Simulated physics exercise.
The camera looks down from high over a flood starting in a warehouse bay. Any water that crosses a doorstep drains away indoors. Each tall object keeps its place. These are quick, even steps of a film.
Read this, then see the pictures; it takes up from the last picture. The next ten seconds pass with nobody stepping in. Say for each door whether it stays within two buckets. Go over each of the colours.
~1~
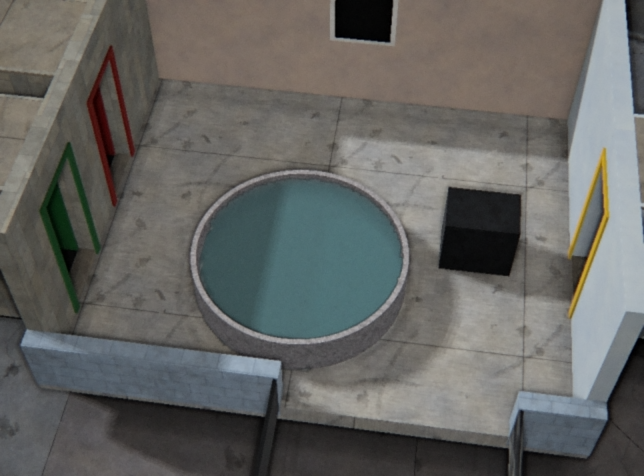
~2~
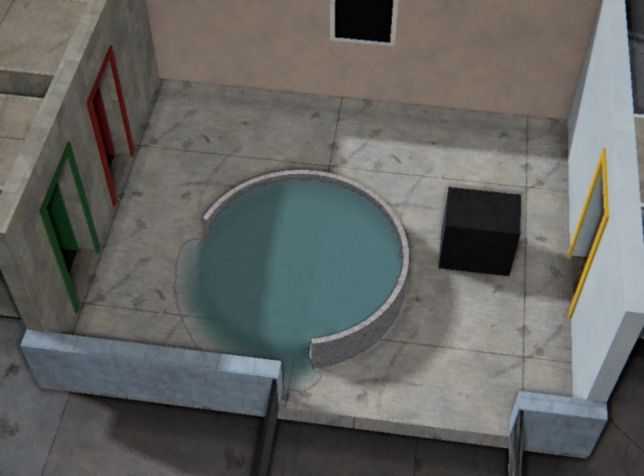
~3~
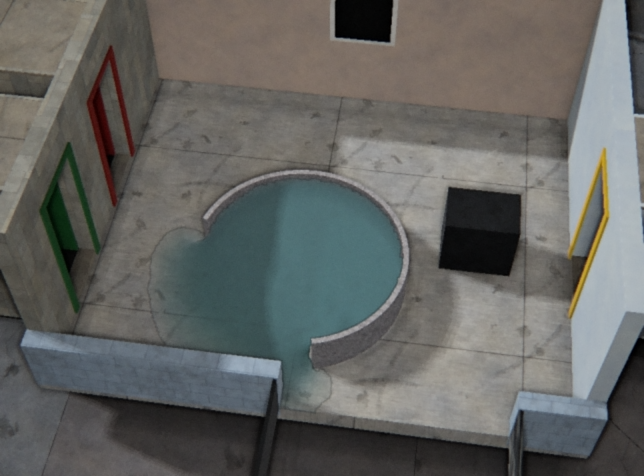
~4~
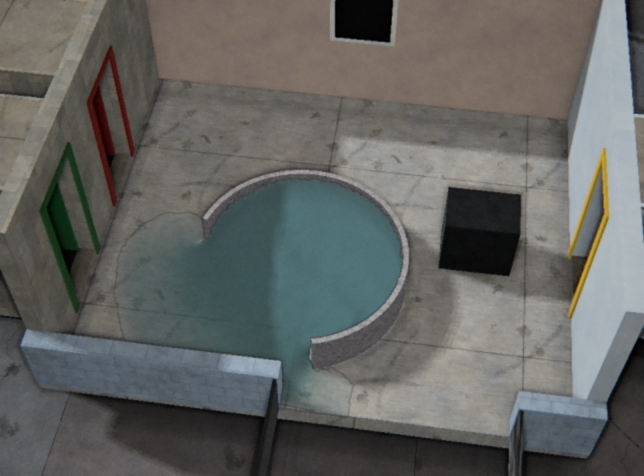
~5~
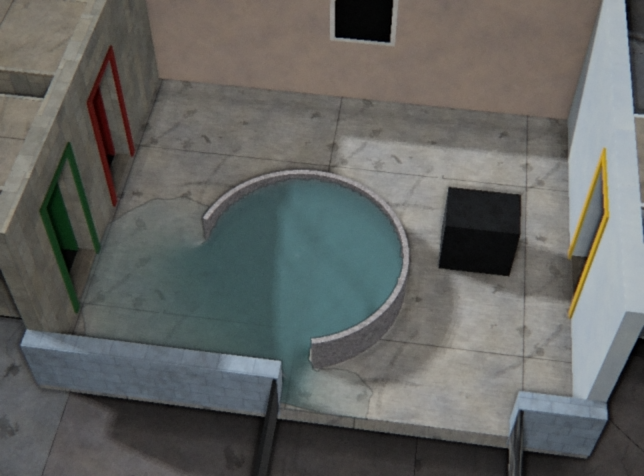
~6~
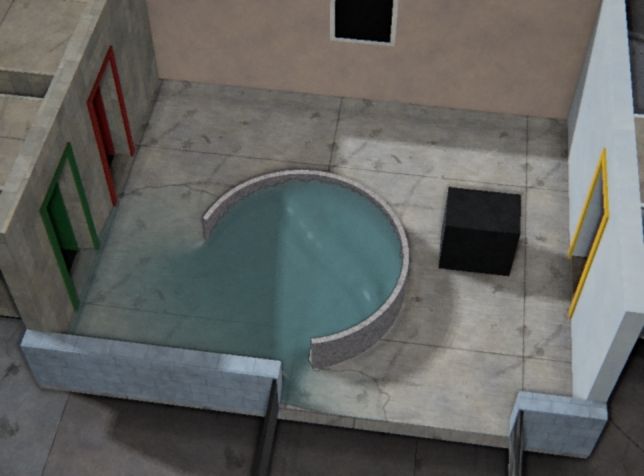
In order: The green door tops two buckets. The yellow door does not top two buckets. The red door tops two buckets.
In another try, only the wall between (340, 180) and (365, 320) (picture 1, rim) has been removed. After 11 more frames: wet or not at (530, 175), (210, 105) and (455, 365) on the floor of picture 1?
In the order given: Swamped, untouched and swamped.
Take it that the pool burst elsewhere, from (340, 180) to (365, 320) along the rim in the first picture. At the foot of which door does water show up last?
It's the green one.
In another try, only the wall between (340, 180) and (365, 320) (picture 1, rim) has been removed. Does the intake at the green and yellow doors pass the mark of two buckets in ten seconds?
Green falls short, yellow goes past it.
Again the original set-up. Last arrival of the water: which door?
That's the door marked yellow.
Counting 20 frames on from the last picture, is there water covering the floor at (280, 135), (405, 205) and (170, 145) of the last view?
Same order as asked: Drenched; dry as before; drenched.
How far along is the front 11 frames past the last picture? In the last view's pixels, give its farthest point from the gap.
At about (156, 89).
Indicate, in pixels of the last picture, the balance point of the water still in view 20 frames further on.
(216, 269).
A moment on, water covers 20 % of the floor; the green door over two buckets in, the yellow door not reached, the red door wet at the sill, nothing in.
Next, water covers 30 % of the floor; the green door far over two buckets in, the yellow door not reached, the red door under two buckets in.
Then, water covers 50 % of the floor; the green door far over two buckets in, the yellow door not reached, the red door under two buckets in.
Later, water covers 70 % of the floor; the green door far over two buckets in, the yellow door not reached, the red door over two buckets in.
In the end, water covers 95 % of the floor; the green door far over two buckets in, the yellow door wet at the sill, nothing in, the red door over two buckets in.
